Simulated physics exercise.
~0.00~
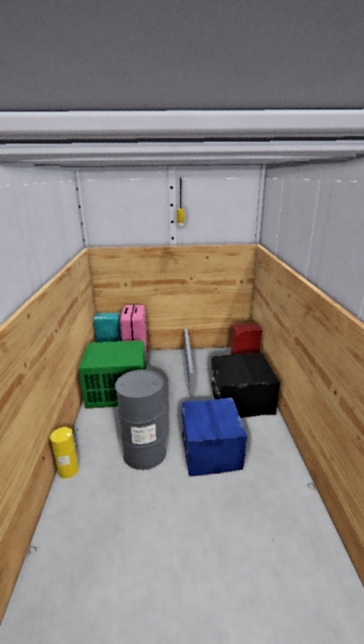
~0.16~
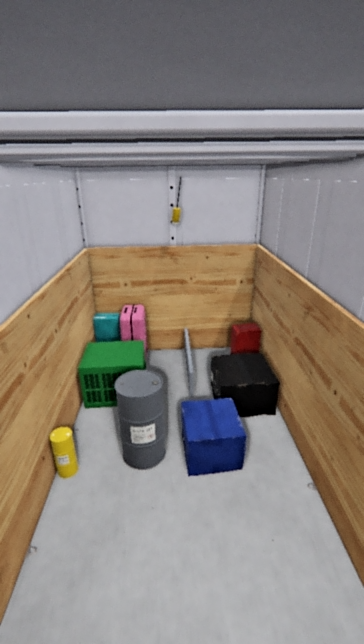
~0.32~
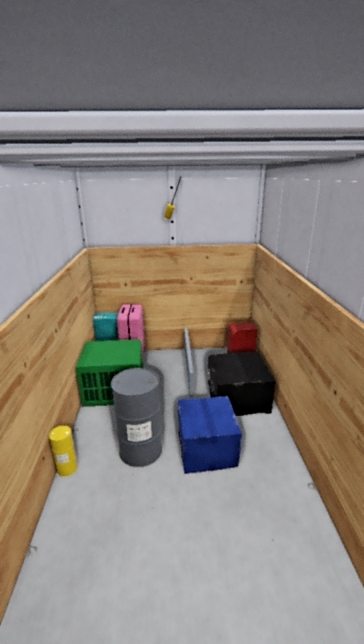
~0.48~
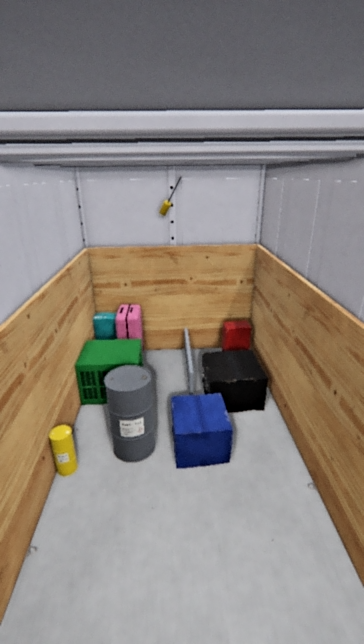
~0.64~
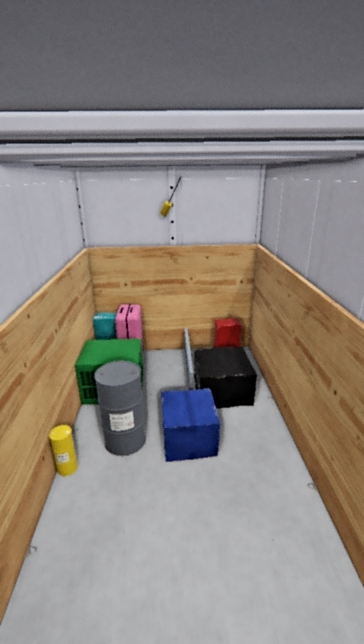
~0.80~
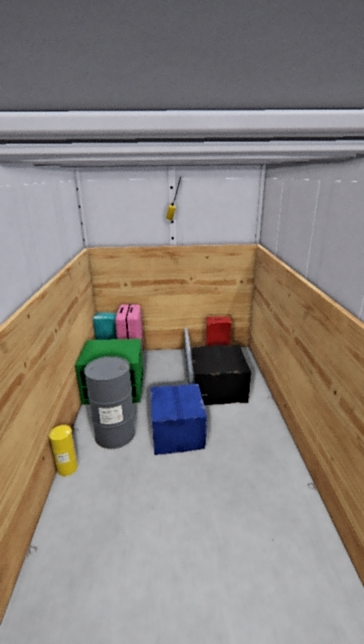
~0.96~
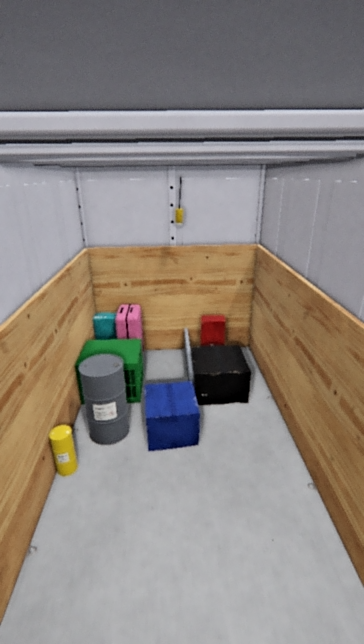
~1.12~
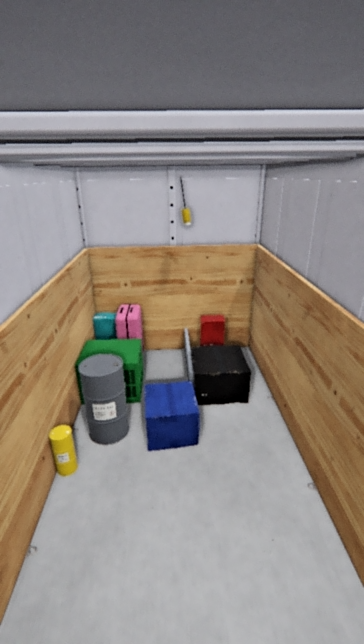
A green chest stands at the left of a delivery van's load bay, seen from behind and facing the front wall, with turquoise and pink cases behind it. A grey drum and a blue box sit near the middle, a yellow canister at the left, and black and red boxes toward the right. At first all the cargo rests, then a yellow tag hanging on the front wall swings left. The drum and the blue, black and red boxes slide left, the drum and blue box also edging forward. The tag swings back, and the shifted things stop, still upright, while the rest hold their places.
